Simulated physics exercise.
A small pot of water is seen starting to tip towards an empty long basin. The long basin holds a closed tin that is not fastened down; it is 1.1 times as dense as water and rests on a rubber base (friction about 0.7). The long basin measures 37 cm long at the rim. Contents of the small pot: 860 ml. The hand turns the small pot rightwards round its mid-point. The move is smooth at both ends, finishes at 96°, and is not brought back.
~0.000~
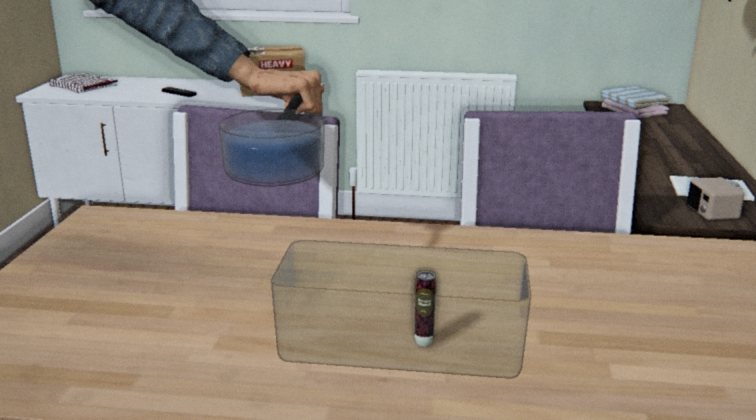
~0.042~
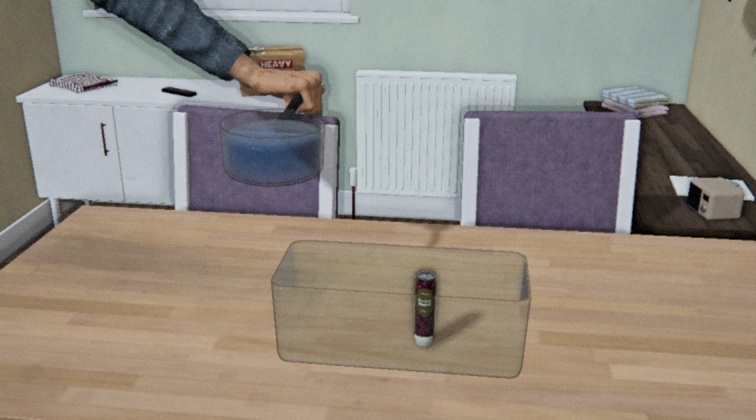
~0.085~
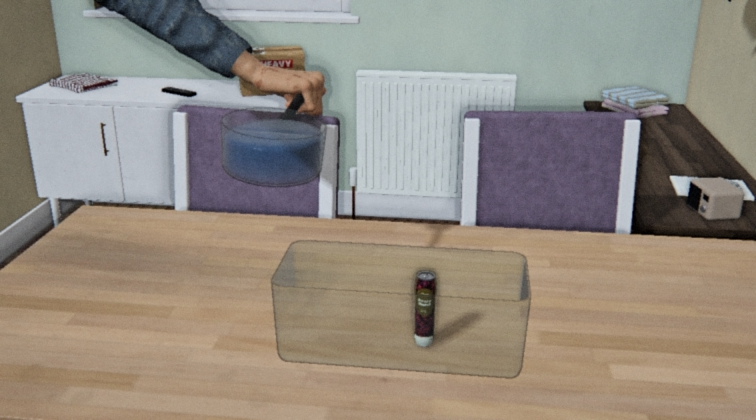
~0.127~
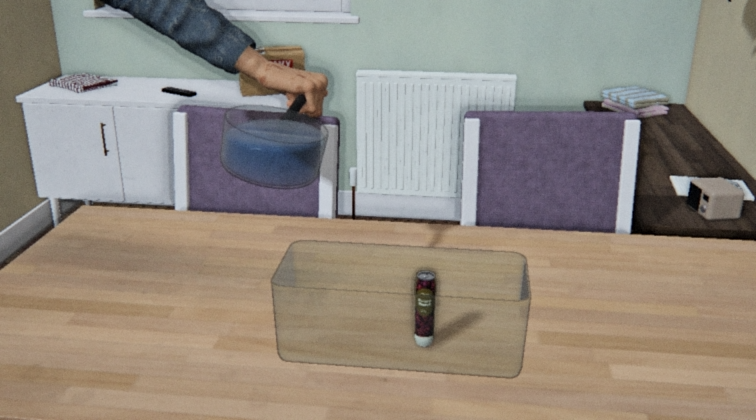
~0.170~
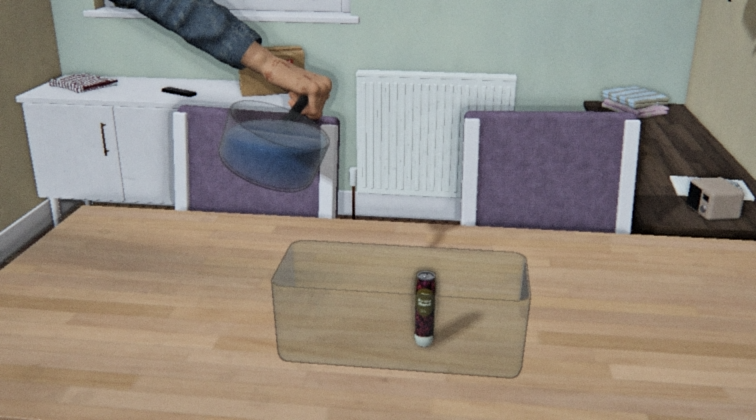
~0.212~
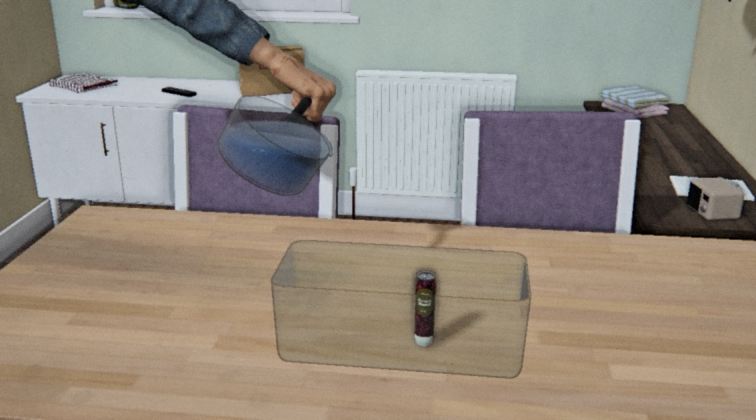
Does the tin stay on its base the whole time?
Yes, it stays upright.
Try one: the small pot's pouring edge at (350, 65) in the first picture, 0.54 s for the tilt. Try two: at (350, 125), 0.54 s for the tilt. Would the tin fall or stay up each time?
Try 1: Tipped over; try 2: Tipped over.
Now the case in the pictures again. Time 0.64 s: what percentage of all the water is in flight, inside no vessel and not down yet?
Roughly 10 %.
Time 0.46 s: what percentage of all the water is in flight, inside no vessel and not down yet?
Estimate: About 56 % of all of it.
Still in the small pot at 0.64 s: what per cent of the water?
Close to 9 percent of the whole amount.
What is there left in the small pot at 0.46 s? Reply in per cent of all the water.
Roughly 30 percent.
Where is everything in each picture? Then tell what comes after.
It leans 0°; its right rim is at (323, 126); the water meets the walls at (226, 130) and (322, 135); the long basin's rim runs from (282, 262) to (528, 277); the tin's top is at (426, 279), in the first picture.
It leans 1°; its right rim is at (323, 127); the water meets the walls at (226, 130) and (323, 135), in the second picture.
It leans 6°; its right rim is at (325, 131); the water meets the walls at (227, 129) and (324, 136), in the third picture.
It leans 13°; its right rim is at (327, 138); the water meets the walls at (228, 128) and (325, 138), in the fourth picture.
It leans 22°; its right rim is at (328, 146); the water meets the walls at (228, 129) and (328, 140), in the fifth picture.
It leans 32°; its right rim is at (328, 156); the water meets the walls at (226, 128) and (326, 147); 3 per cent is over the edge, in the sixth picture.
Then, 0.46 s in, the tilt is 91° and 30 per cent is still to pour; the tin stands where it began.
Then, 0.64 s in, the tilt is 96° and 9 per cent is still to pour; the tin stands where it began.
Then, 0.83 s in, the tilt is 96° and 2 per cent is still to pour; the tin stands where it began.
Then, 1.04 s in, the tilt is 96° and 1 per cent is still to pour; the tin stands where it began.
Finally, the tin stands where it began.
